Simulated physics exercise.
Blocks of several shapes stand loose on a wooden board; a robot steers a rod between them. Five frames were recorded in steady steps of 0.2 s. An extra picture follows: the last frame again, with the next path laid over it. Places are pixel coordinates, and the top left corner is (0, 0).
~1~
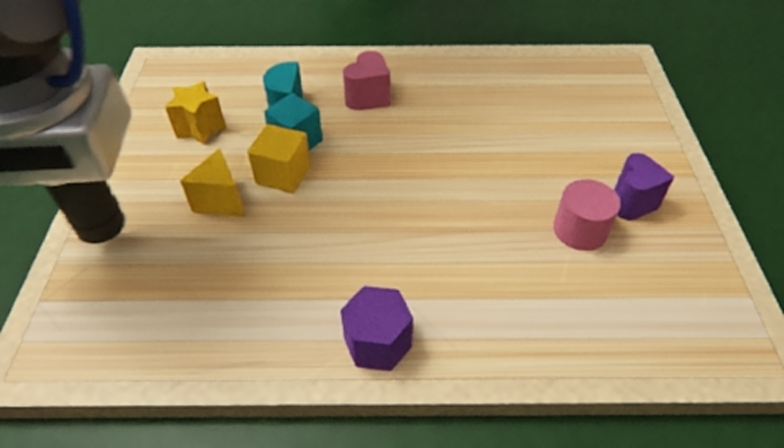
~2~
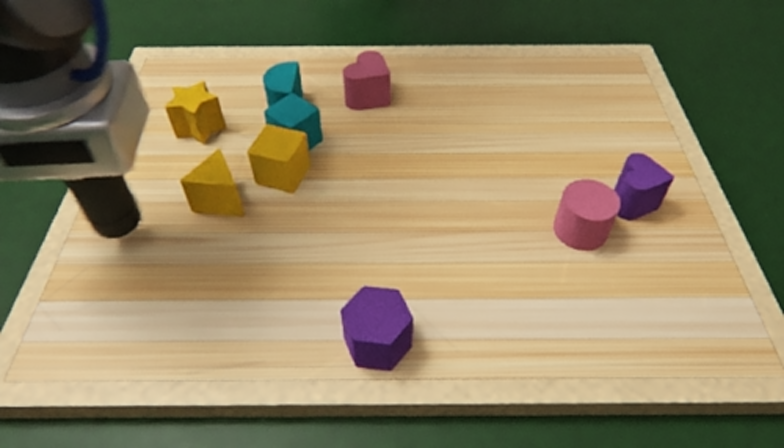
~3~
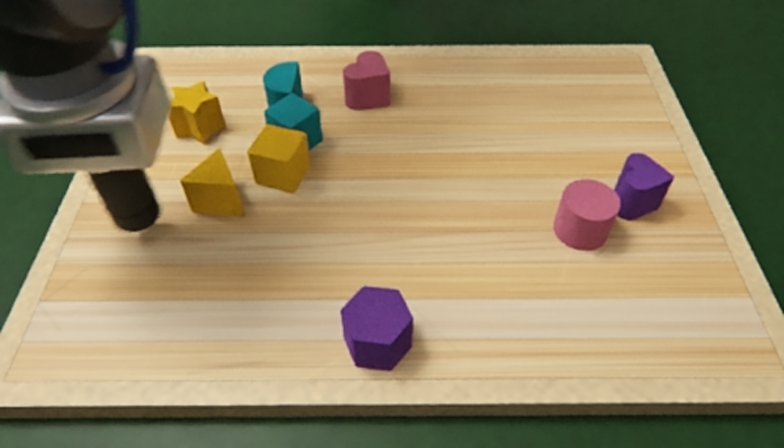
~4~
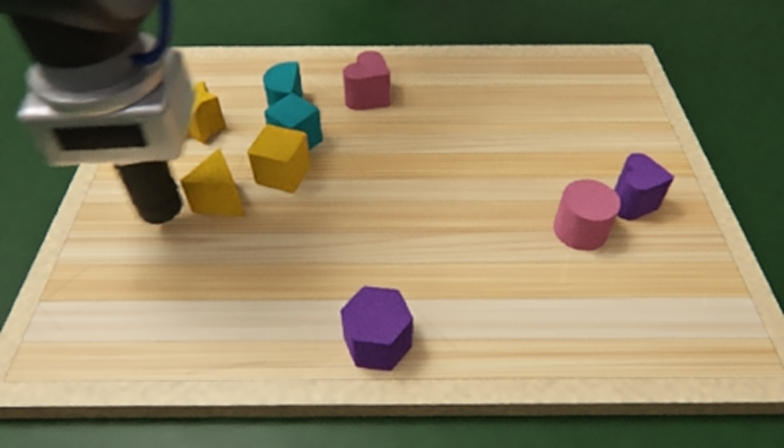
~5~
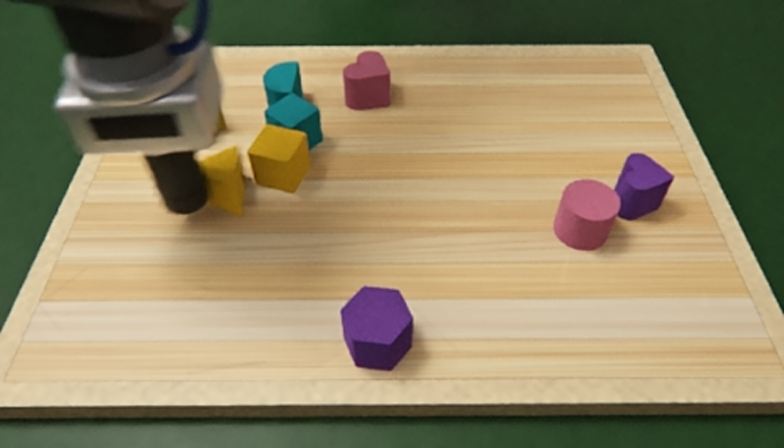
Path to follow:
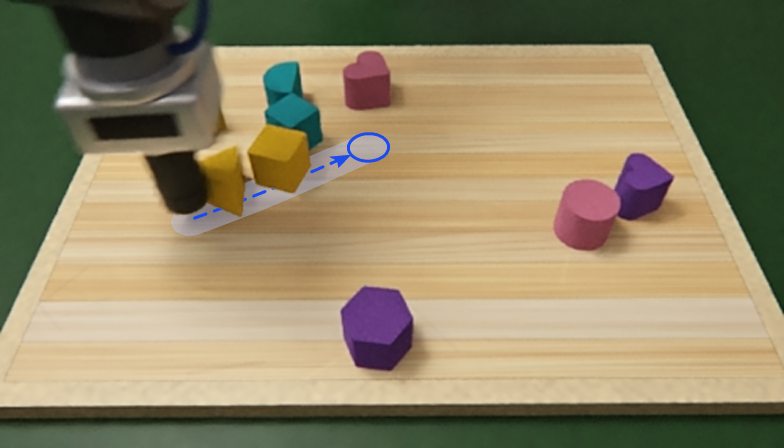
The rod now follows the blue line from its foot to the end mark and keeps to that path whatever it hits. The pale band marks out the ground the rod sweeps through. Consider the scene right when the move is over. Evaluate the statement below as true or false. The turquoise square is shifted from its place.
That claim is true.
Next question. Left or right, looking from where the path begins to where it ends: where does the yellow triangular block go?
The shift is leftward.
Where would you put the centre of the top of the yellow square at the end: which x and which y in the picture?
The answer is (403, 101).
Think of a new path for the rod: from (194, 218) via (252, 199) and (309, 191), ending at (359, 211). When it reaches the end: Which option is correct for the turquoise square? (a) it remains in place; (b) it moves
The answer is b.
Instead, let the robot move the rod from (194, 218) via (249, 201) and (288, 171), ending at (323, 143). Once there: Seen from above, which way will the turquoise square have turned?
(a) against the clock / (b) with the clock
I choose a.
Drawn move, in a line from (194, 218) to (369, 147).
What follows on the original path. One third of the way, rod at (254, 175); yellow triangular block at (260, 135); yellow square at (306, 137); turquoise square at (302, 107), turned 25° anticlockwise.
Two thirds of the way, rod at (313, 151); yellow triangular block at (278, 123), turned 60° anticlockwise; yellow square at (351, 123), turned 45° anticlockwise; turquoise D-shaped block at (281, 74); turquoise square at (309, 102), turned 40° anticlockwise.
At the end, rod at (368, 128); yellow triangular block at (278, 123), turned 60° anticlockwise; yellow square at (403, 101), turned 50° anticlockwise; turquoise D-shaped block at (281, 74); turquoise square at (310, 102), turned 40° anticlockwise.
